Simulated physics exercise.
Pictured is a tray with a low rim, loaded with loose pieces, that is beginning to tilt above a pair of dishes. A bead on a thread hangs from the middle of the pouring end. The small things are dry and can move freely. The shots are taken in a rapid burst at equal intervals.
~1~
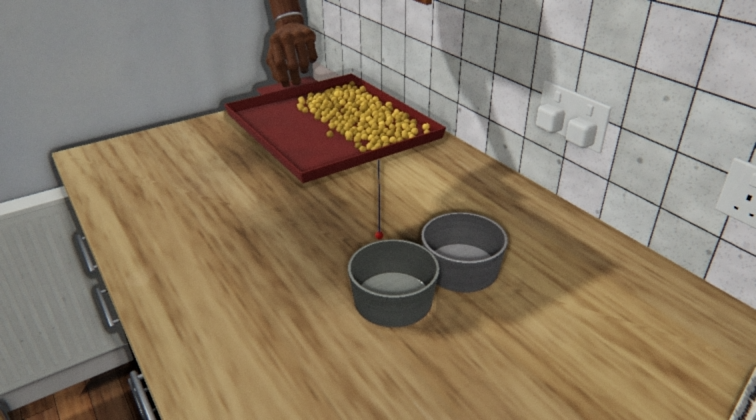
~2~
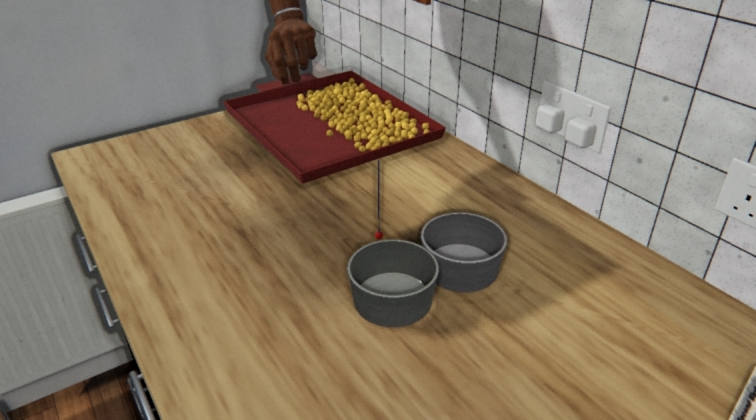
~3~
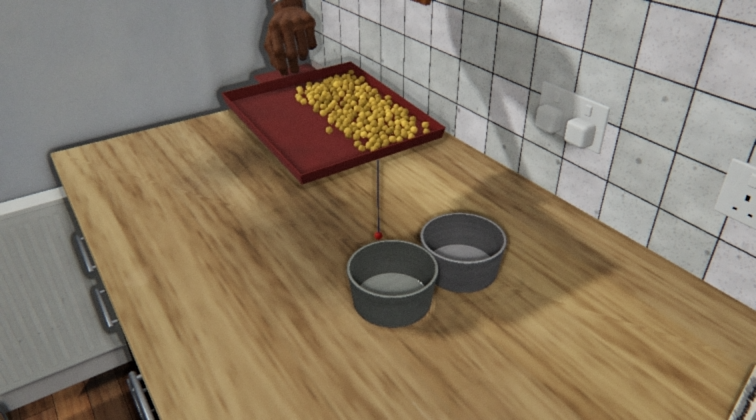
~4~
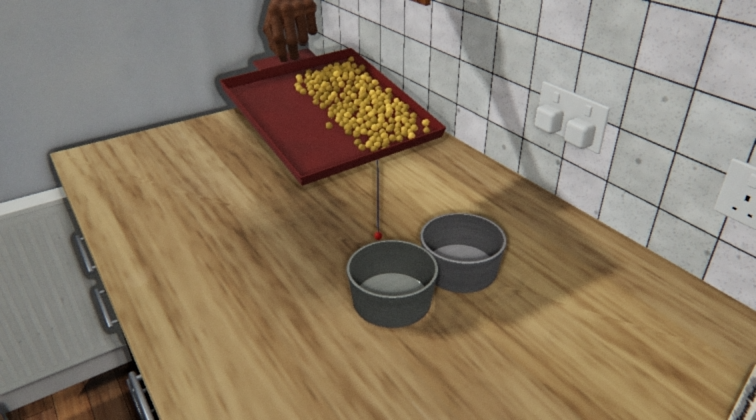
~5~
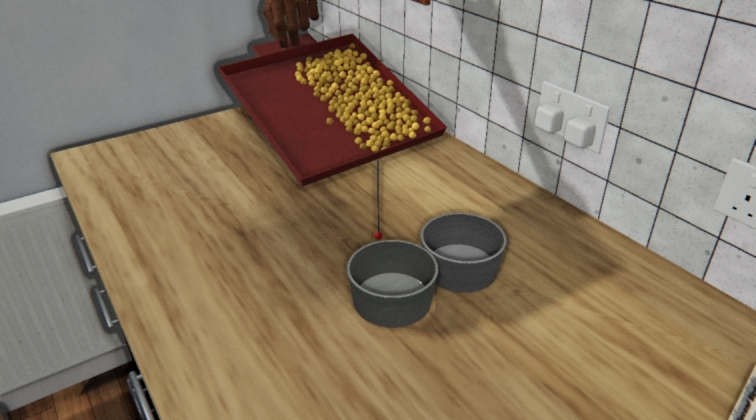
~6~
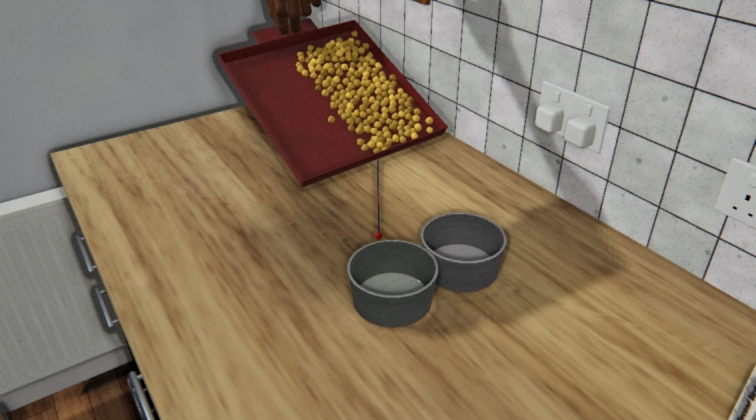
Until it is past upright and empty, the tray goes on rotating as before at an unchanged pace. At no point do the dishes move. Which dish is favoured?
Bigger share: Left.
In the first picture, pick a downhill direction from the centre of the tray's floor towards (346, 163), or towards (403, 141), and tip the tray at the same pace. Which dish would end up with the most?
Case one: The dish at left. Case two: The dish at right.
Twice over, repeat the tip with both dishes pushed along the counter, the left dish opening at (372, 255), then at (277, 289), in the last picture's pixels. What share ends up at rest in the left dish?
It comes to roughly 50 per cent in one try and roughly 0 per cent in the next.
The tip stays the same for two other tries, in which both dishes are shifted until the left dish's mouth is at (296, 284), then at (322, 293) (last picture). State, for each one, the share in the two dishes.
Close to 50 in a hundred, followed by close to 80 in a hundred.
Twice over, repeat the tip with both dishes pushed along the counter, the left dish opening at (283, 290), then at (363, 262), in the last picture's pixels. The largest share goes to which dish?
On the first go the right-side one comes out on top, and on the second go the left-side one.
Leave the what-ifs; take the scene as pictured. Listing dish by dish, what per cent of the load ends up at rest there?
The left dish ends with 60 per cent of the load and the right dish with 10 per cent.
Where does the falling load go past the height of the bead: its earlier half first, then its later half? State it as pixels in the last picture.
First around (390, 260), afterwards around (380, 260).
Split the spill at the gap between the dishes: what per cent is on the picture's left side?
Roughly 80 in a hundred.
Just after the last frame, tray tipped steeply; almost all on the tray; about a tenth in the air.
A moment on, tray tipped past a quarter turn; roughly two thirds on the tray; about a tenth in the left dish; just a few in the right dish; about a tenth outside both; about a tenth in the air.
Further on, tray tipped past a quarter turn; roughly two thirds in the left dish; about a tenth in the right dish; roughly a quarter outside both.
When it is over, tray tipped past a quarter turn; roughly two thirds in the left dish; about a tenth in the right dish; roughly a quarter outside both.
